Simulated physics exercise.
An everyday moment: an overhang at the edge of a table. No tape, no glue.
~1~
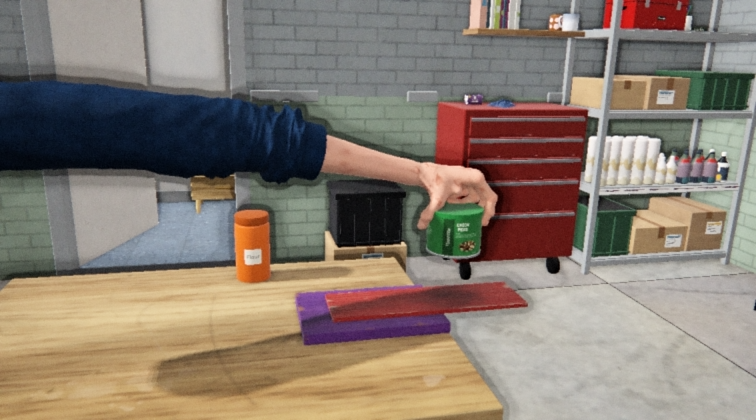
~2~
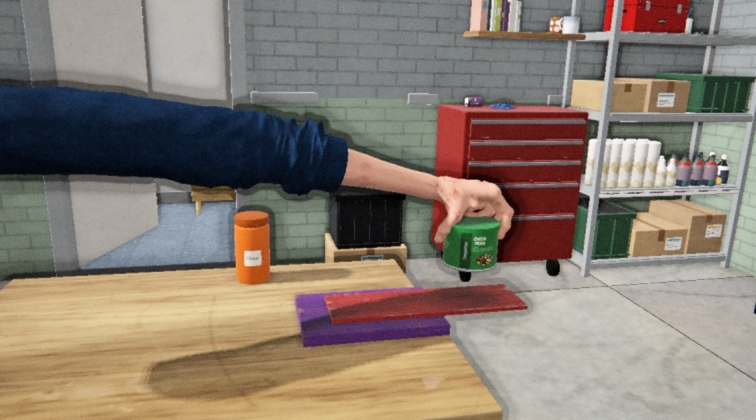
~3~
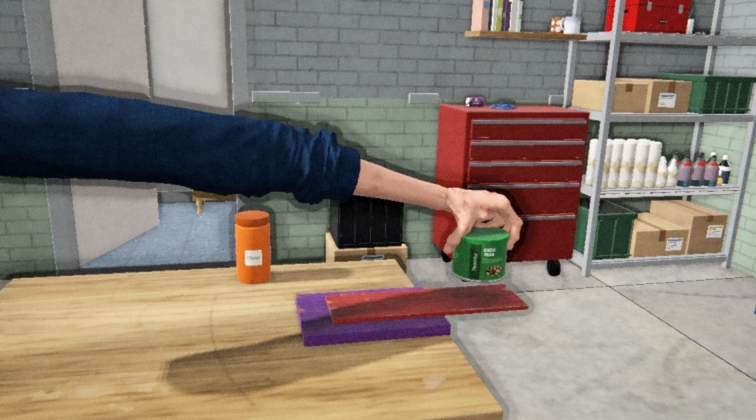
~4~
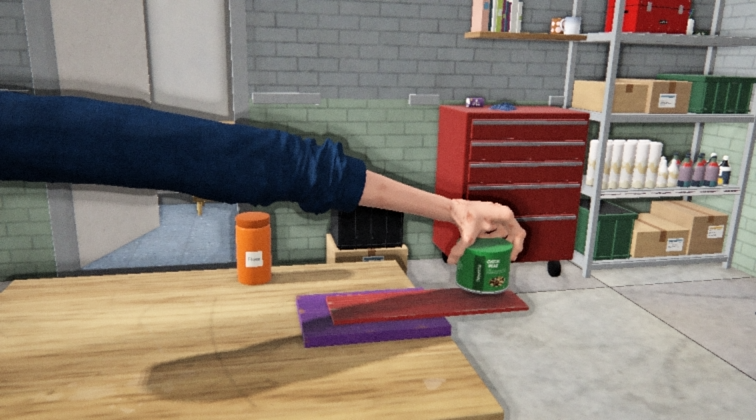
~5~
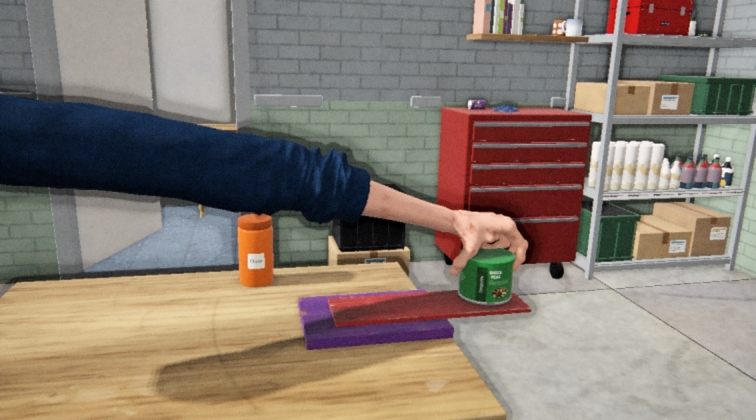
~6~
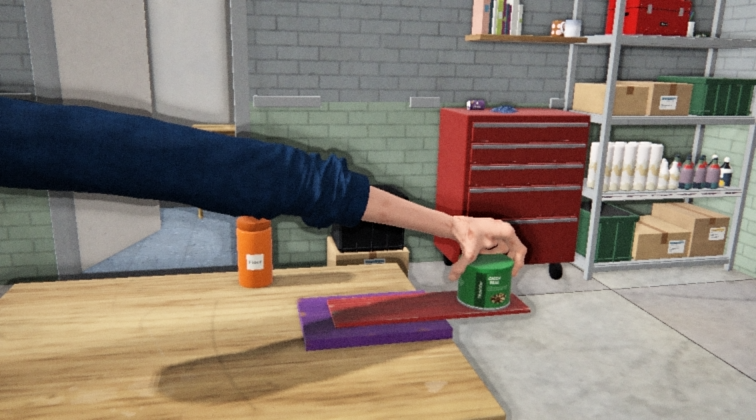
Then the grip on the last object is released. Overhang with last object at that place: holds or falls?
It does not stay.
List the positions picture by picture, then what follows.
In the first frame, on its way; green tub (454, 229); red plank (426, 300).
In the second frame, on its way; green tub (471, 242); orange jar (253, 247).
In the third frame, on its way; green tub (480, 253); purple slab (369, 314).
In the fourth frame, on its way; green tub (483, 264); red plank (427, 303).
In the fifth frame, on its way; green tub (486, 274); orange jar (256, 250).
In the sixth frame, in place under the hand; green tub (485, 280); purple slab (371, 318).
Then, 0.50 s on from there, green tub and red plank now down on the floor or falling.
Then, 0.70 s on from there, things are still on the move.
In the end, down on the floor or falling, green tub and red plank; the other 2 unmoved. The plank goes over.
